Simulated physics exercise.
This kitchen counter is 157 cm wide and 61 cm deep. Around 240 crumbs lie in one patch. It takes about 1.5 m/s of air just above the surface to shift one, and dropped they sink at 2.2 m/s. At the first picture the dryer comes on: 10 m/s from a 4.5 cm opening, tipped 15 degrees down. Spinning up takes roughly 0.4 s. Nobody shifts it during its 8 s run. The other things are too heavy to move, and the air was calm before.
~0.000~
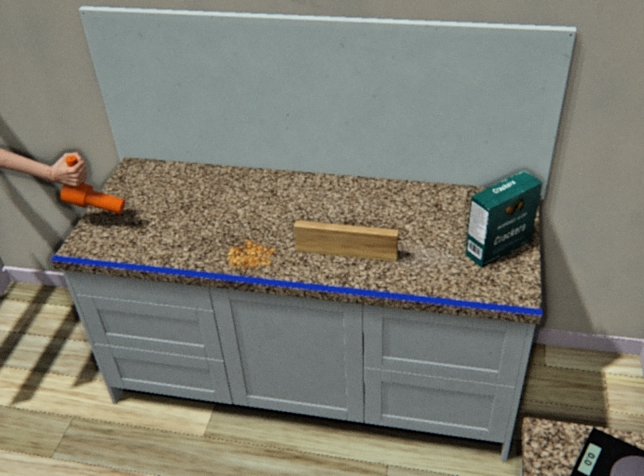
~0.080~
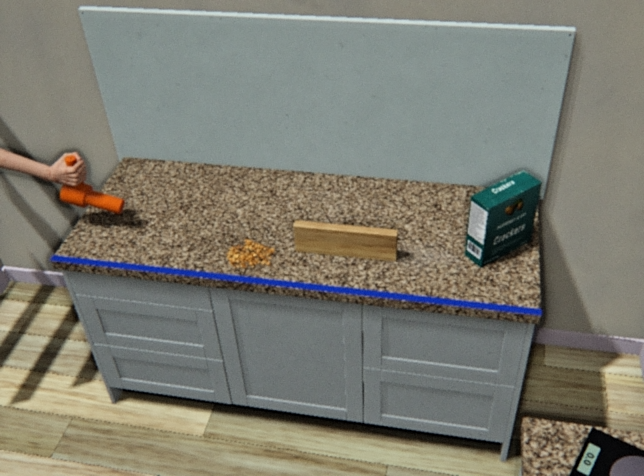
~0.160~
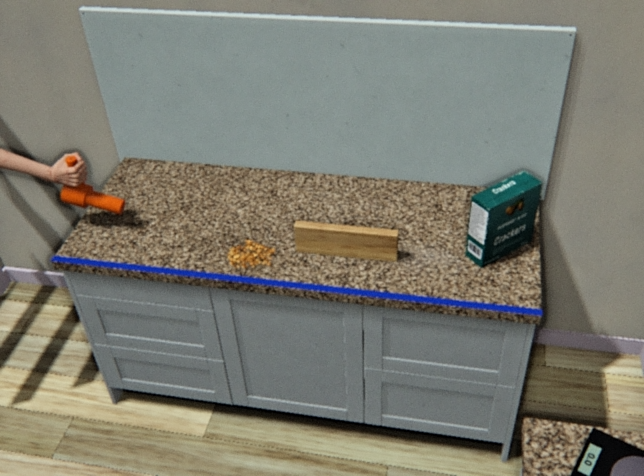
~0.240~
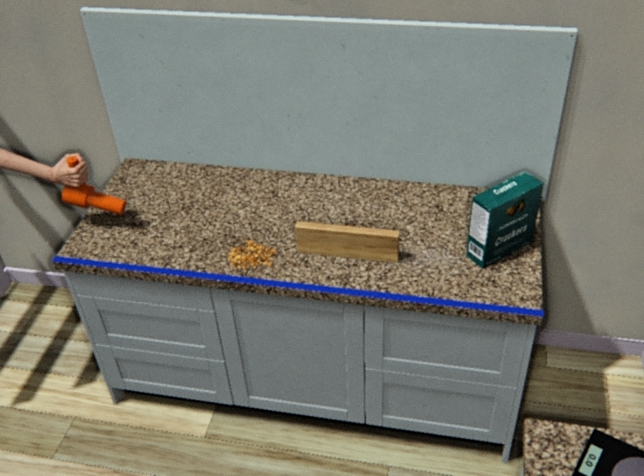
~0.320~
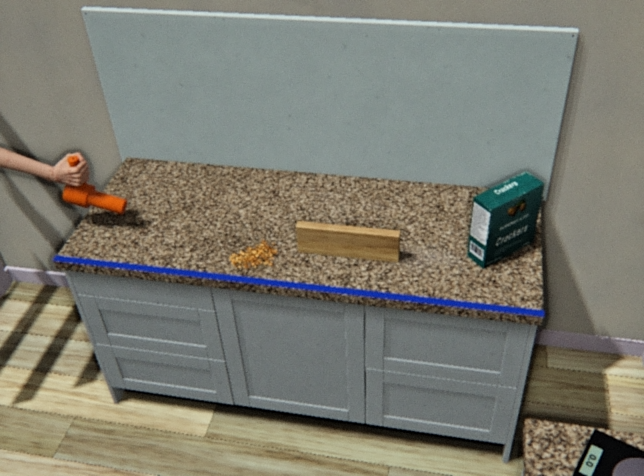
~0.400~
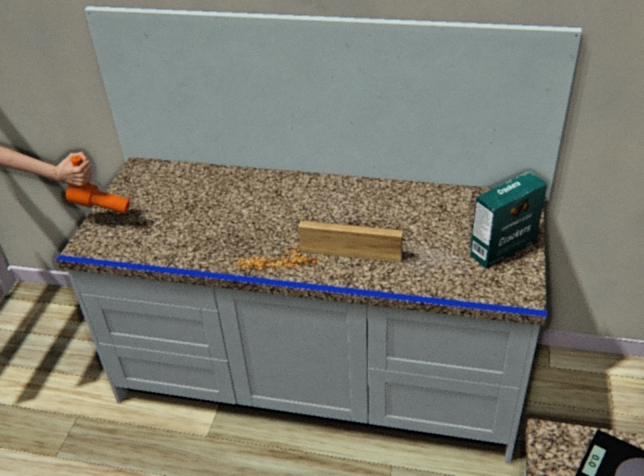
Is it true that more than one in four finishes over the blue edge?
More than a quarter over the blue edge: Yes.
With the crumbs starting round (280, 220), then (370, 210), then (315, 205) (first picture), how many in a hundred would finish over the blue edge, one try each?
In that order: 0 %, 0 %, 0 %.
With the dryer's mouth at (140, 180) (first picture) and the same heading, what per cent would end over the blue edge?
In that case some 30 per cent.
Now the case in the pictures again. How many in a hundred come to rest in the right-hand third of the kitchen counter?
Some 4 per cent.
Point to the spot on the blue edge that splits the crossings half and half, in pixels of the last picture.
Near (383, 298).
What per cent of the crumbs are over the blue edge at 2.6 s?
About 90 %.
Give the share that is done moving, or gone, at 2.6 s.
Some 90 per cent.
After 1.6 s the count stands so, 85 % are over the blue edge.
After 2.6 s the count stands so, 86 % are over the blue edge.
After 4.4 s the count stands so, 86 % are over the blue edge.
After 8.0 s, at the end, 86 % are over the blue edge.
